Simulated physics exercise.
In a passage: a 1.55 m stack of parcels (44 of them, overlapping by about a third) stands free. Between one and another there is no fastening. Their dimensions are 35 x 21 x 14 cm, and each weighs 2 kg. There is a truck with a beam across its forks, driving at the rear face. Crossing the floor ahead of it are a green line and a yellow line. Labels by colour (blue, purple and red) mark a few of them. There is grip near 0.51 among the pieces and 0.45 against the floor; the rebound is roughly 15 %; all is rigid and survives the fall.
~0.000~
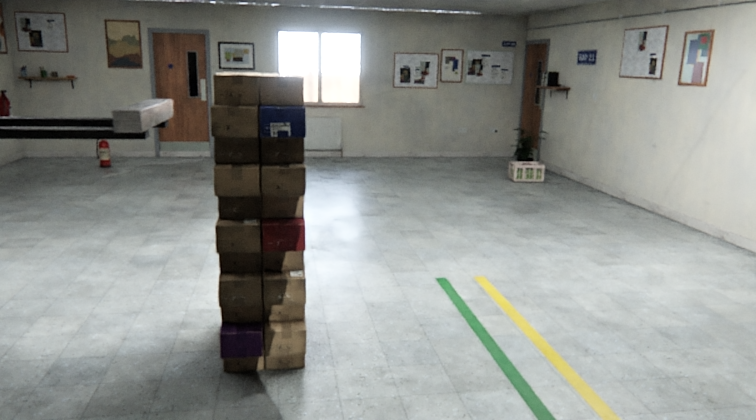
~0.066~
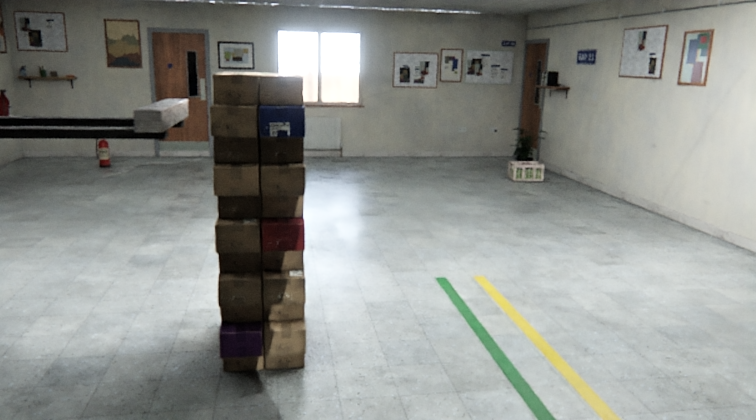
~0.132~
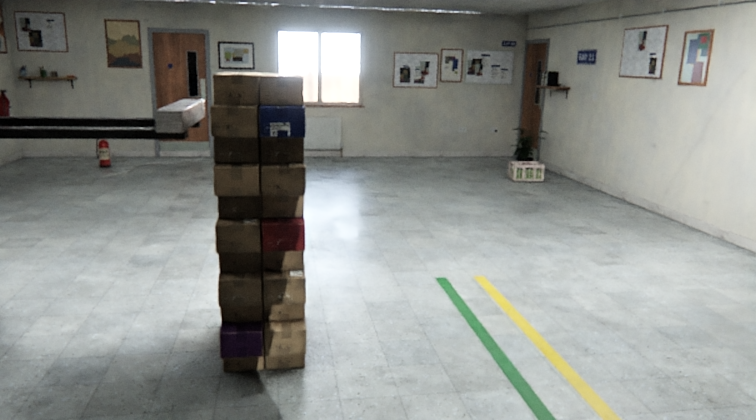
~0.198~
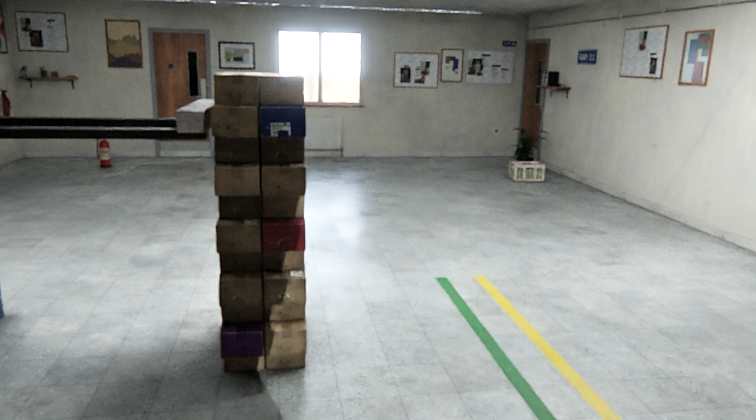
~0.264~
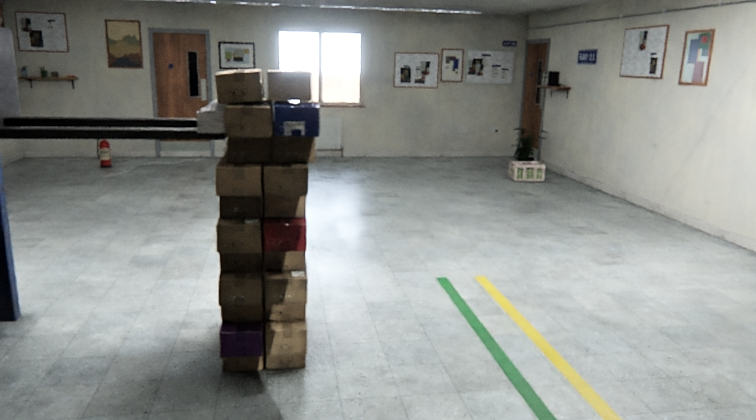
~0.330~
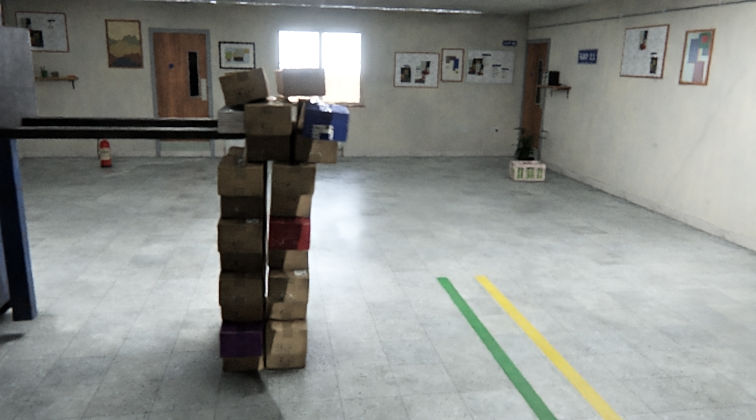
At first, a tall stack of brown boxes, with blue, red and purple ones among them, stands still as a beam slides in from the left. The beam meets the stack near the top and pushes in, shoving the upper boxes rightward, tilting some and opening a gap between the columns below.
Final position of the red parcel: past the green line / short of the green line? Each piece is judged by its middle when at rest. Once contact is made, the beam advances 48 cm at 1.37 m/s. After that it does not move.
Pretty sure it doesn't make it to the line.
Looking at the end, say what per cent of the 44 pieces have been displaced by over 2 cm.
55 in a hundred.
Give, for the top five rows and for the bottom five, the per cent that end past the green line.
I'd put the top at 40 per cent and the bottom at 0 per cent.
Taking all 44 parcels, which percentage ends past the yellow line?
Result: Around 10 per cent.
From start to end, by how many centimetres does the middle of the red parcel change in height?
Lower by close to 66 cm.
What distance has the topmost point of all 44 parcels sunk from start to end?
I'd put it at around 2 cm.
By 0.44 s, none of the 44 parcels past the green line, 25 disturbed; red parcel tilted 12°; blue parcel tilted 27°, 6 cm lower.
By 0.64 s, none of the 44 parcels past the green line, 24 disturbed; red parcel tilted 35°; blue parcel tilted 64°, 35 cm lower.
By 0.88 s, 2 of the 44 parcels past the green line; red parcel on its side; blue parcel on its side.
By 1.30 s, 6 of the 44 parcels past the green line; red parcel on its side; blue parcel upside down.
When it is over (2.3 s), 8 of the 44 parcels past the green line; red parcel on its side; blue parcel upside down; purple parcel unmoved. In pixels of the last frame, middles, red parcel near (423, 340), blue parcel near (683, 331).
